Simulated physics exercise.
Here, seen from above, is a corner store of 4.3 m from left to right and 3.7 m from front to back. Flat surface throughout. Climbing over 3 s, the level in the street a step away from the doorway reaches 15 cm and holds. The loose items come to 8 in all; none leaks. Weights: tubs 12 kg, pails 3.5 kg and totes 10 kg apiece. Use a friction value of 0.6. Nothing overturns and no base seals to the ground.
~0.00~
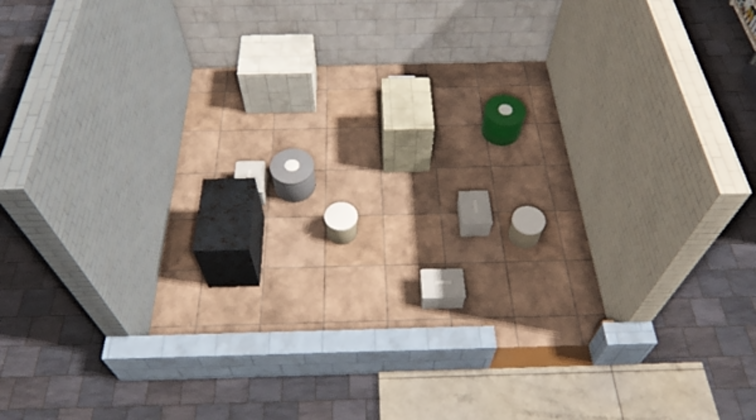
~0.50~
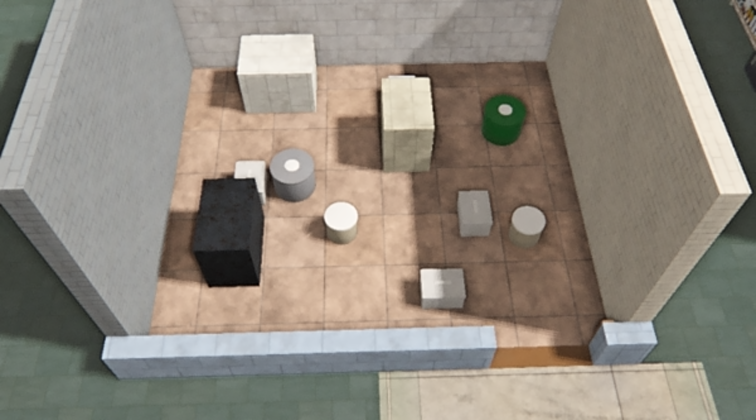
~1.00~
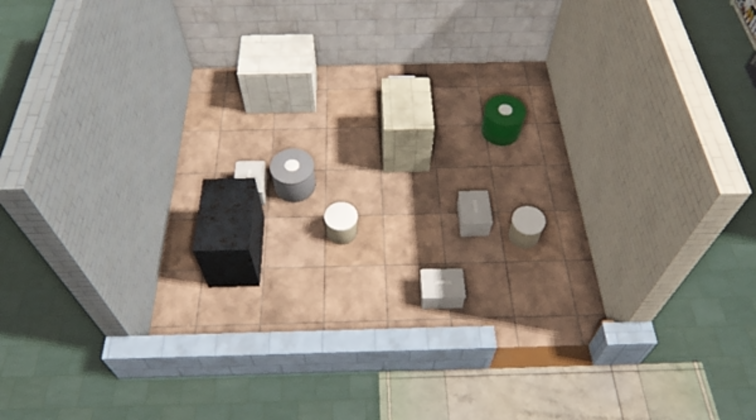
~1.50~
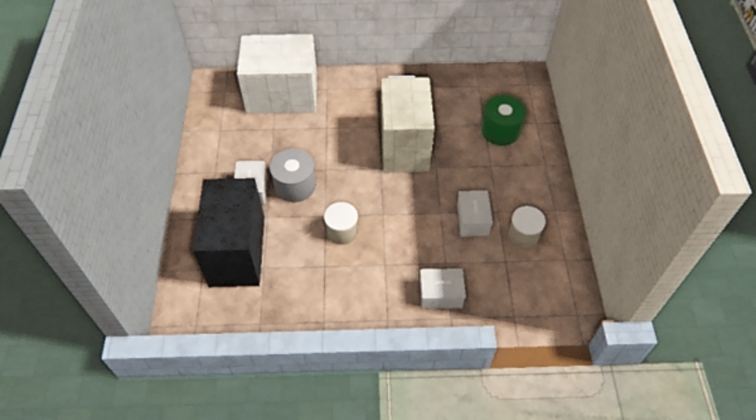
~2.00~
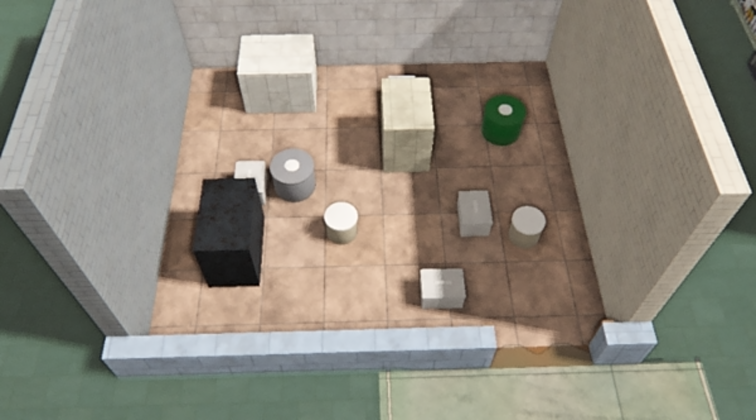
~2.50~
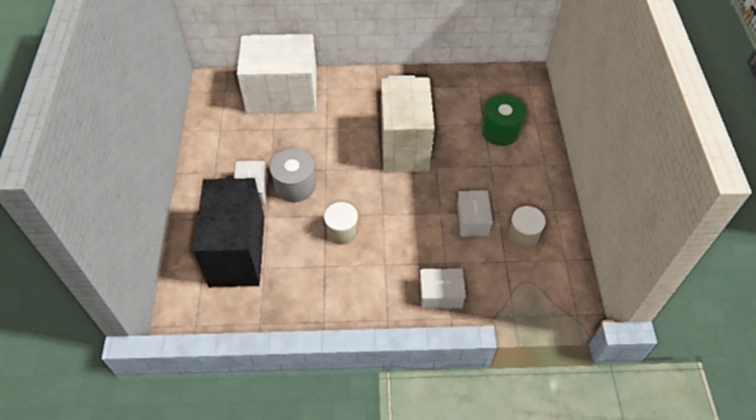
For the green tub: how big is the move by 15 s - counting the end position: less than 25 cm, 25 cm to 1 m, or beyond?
Prediction: It relocates a long stretch.
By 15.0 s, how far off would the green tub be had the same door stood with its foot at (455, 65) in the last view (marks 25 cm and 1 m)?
The green tub ends up a great distance away.
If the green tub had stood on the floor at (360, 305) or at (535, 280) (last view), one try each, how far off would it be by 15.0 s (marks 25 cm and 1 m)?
In that order: It stays put; it travels far.
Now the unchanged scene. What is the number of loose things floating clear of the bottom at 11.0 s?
The count is 2.
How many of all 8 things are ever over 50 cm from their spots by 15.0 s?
I make that 5.
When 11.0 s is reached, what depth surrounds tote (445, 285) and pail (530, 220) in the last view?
Depths: Near 3 cm, then near 5 cm.
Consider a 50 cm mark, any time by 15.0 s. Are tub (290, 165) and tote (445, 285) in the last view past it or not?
Result, in order: Lower / lower.
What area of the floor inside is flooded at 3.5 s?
About 2.0 m2 is covered.
After 3.5 s the green tub is near (505, 110), 0.0 m from its start, aground; 0 afloat.
After 6.8 s the green tub is near (505, 109), 0.0 m from its start, aground; 1 afloat.
After 11.0 s the green tub is near (494, 73), 0.5 m from its start, afloat; 2 afloat.
After 15.0 s the green tub is near (334, 68), 2.0 m from its start, afloat; 4 afloat.
